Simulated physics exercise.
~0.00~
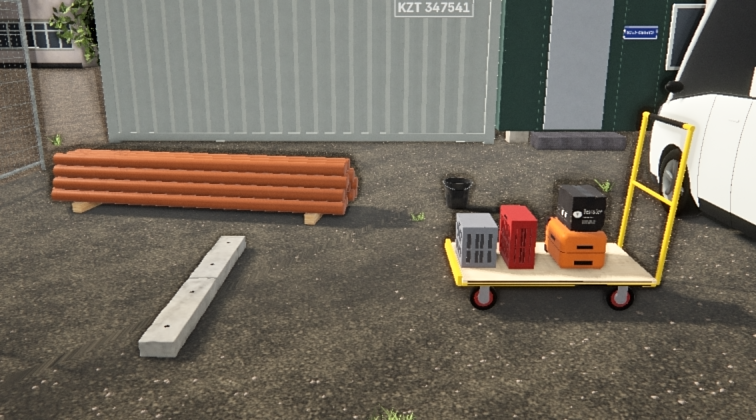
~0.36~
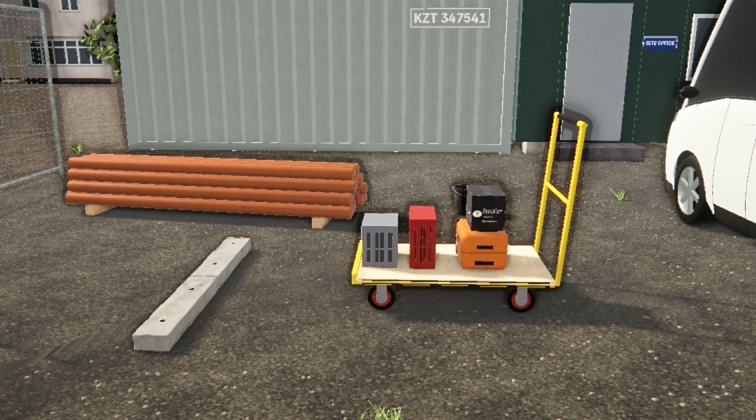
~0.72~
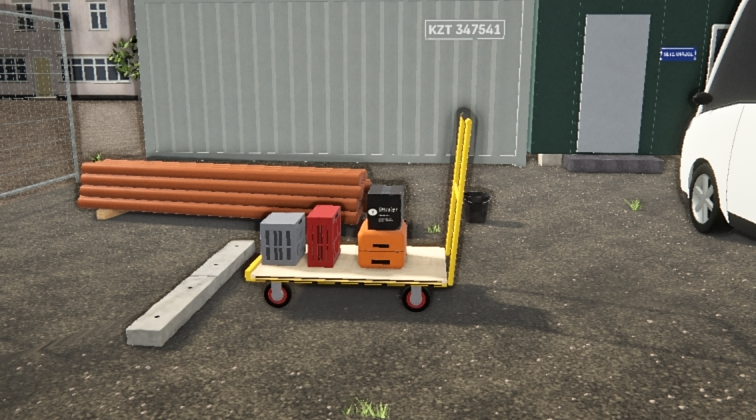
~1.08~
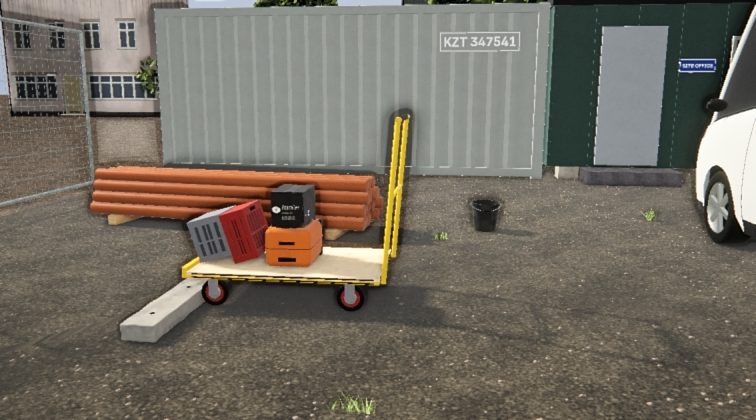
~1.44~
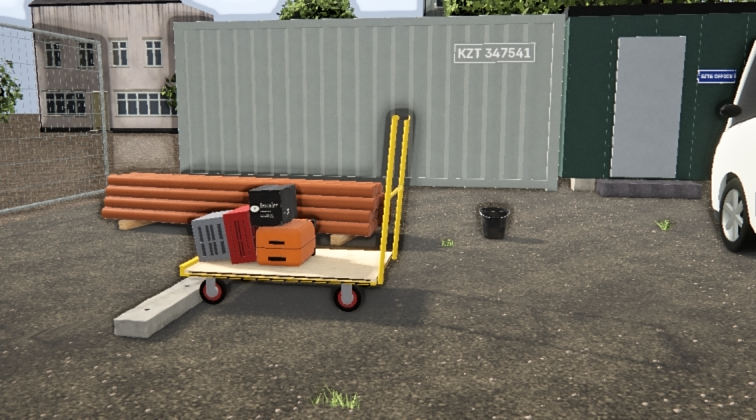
A yellow trolley carrying a grey crate, a red crate and a black carton on an orange case rolled left and stopped at a low concrete kerb, where both crates tipped left and ended up leaning, with everything still aboard.
